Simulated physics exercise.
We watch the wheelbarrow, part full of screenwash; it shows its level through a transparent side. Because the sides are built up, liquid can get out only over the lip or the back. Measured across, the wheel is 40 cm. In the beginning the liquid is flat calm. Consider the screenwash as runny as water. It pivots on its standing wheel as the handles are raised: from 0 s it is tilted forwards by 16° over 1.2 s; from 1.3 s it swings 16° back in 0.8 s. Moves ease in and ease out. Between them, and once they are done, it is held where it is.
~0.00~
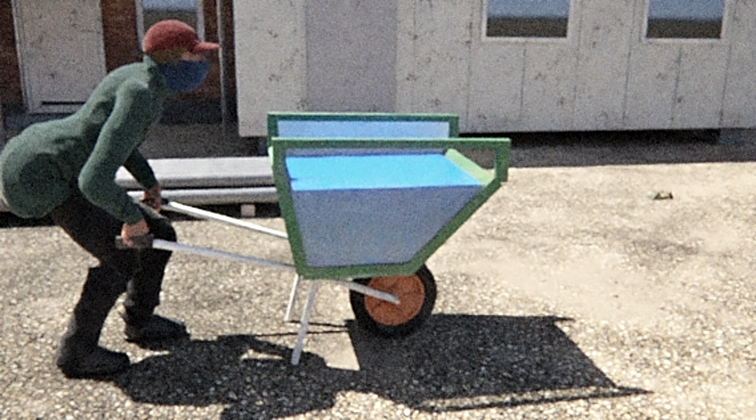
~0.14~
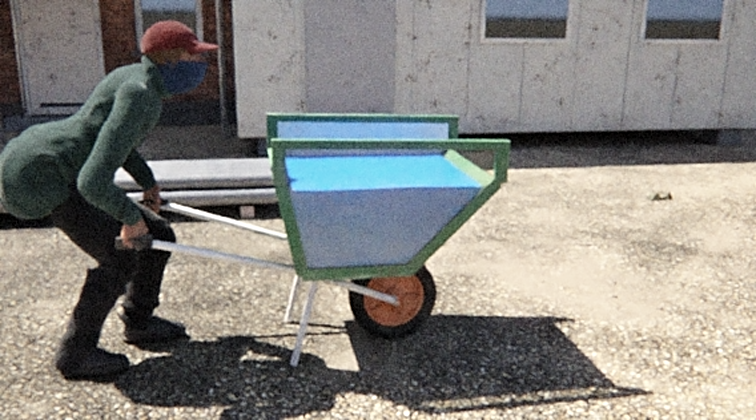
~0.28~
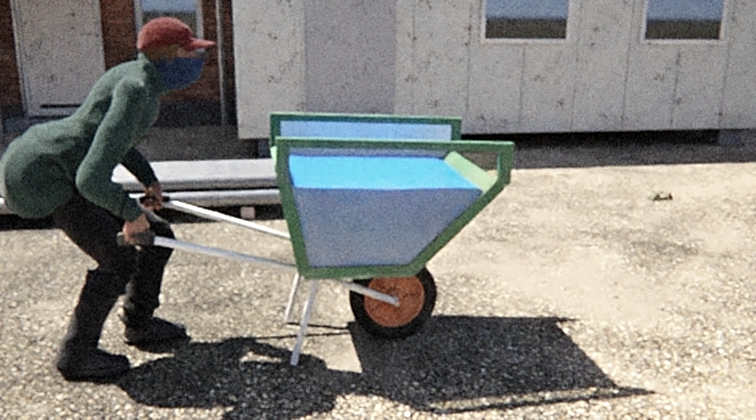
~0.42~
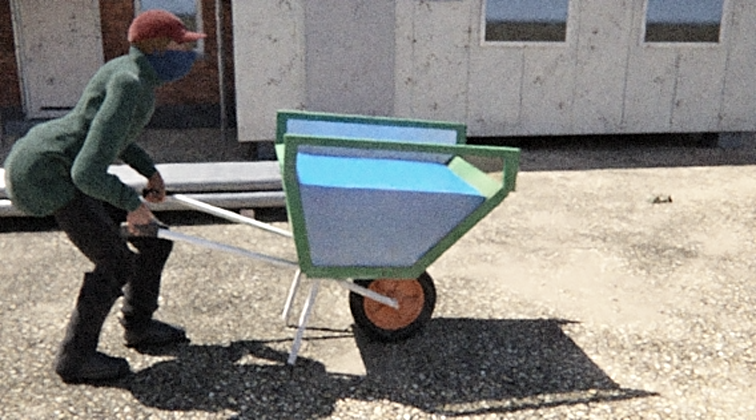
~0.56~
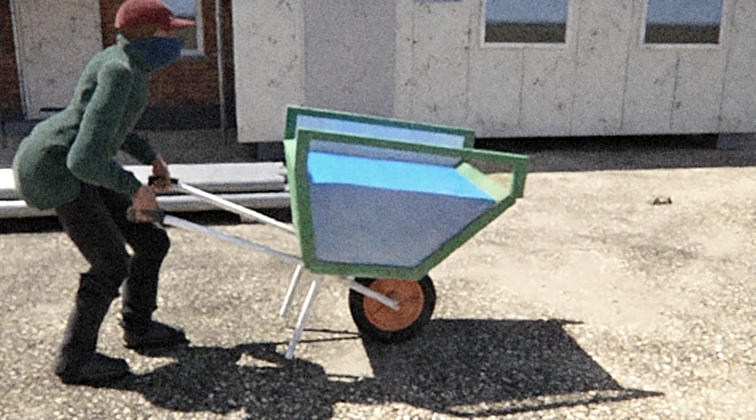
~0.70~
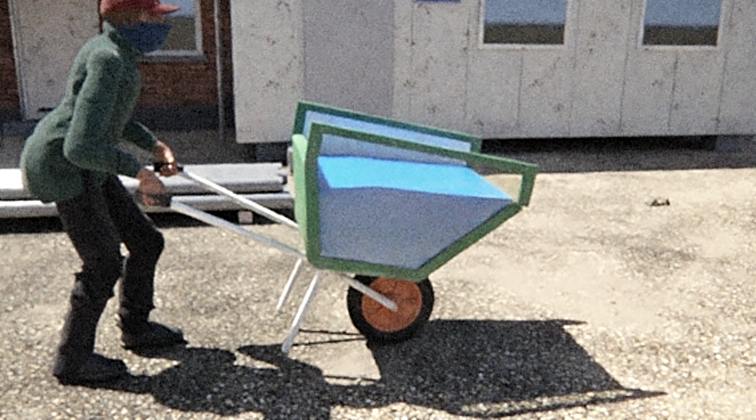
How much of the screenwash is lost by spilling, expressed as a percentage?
It loses around 31 percent.
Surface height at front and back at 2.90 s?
The level sits near 22 cm in front and near 16 cm behind.
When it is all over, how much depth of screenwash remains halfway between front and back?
It settles at around 20 cm at the middle.
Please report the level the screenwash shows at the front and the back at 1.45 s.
Roughly 26 cm in front and 16 cm behind.
By 1.45 s the barrow is at 15° forwards, the surface stands 15 cm at the back and 26 cm at the front; 23 per cent is out, over the front.
By 2.20 s the surface stands 32 cm at the back and 20 cm at the front; 29 per cent is out, over the front.
By 2.90 s the surface stands 16 cm at the back and 23 cm at the front; 30 per cent is out, over the front.
By 4.99 s 31 per cent is out, over the front, 38 of 120 litres.
